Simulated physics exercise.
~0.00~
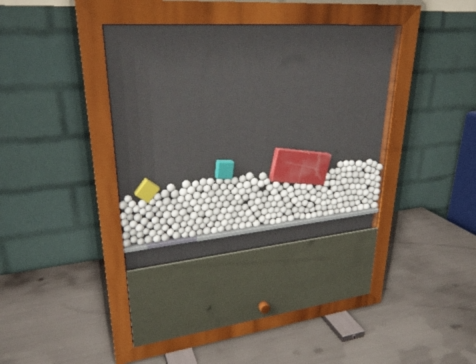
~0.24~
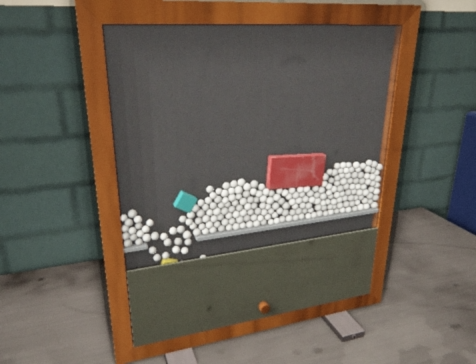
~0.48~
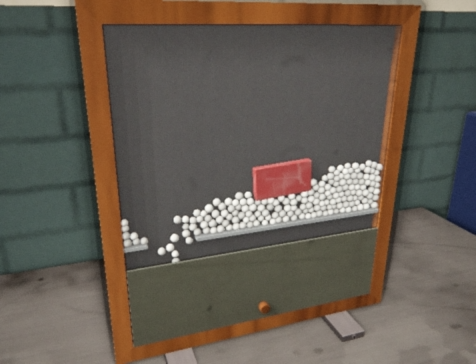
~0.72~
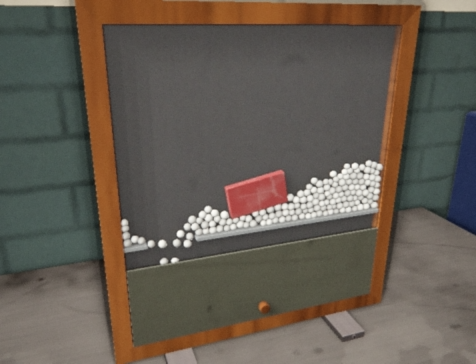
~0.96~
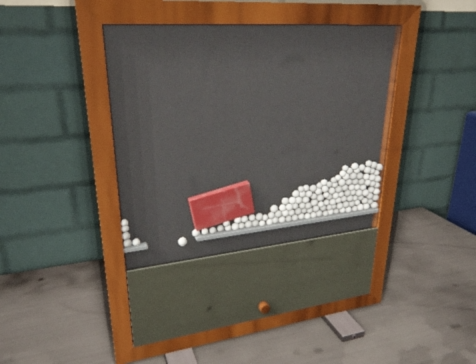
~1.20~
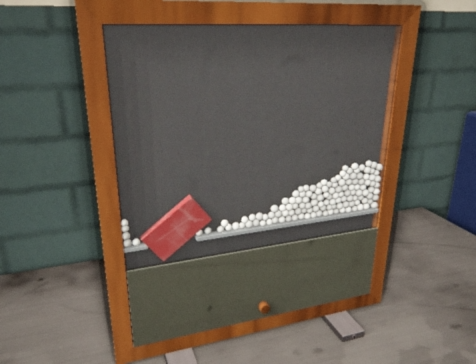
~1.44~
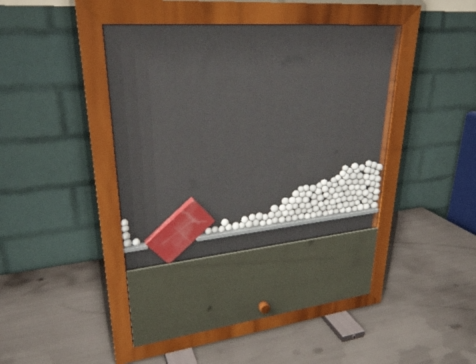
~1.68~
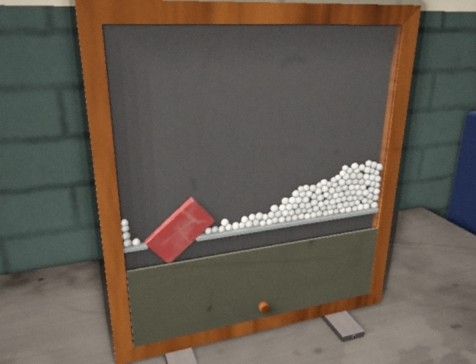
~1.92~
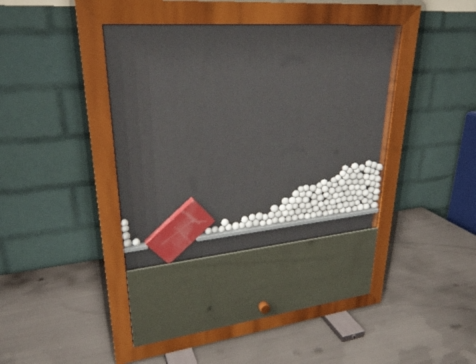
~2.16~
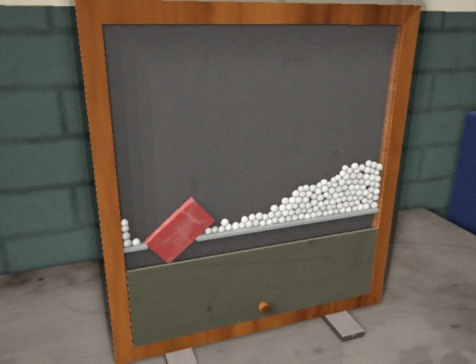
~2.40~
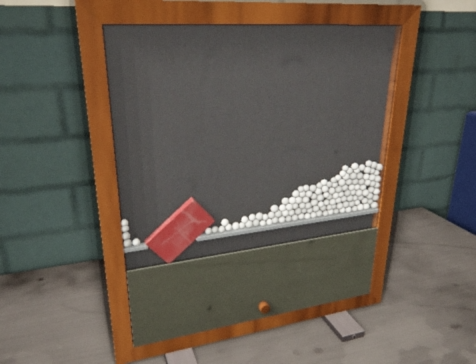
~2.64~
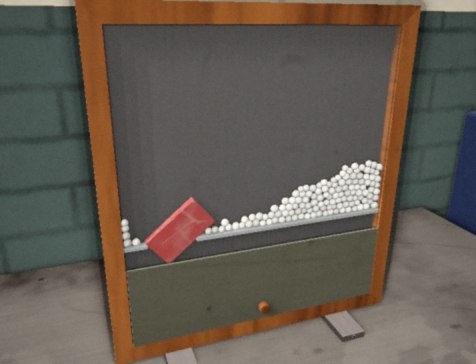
The video shows white beads in an upright wooden-framed case draining through a gap near the left, carrying down a yellow block, then a turquoise one. The red block slides left and tilts, coming to rest wedged in the gap, with many beads still heaped at right.
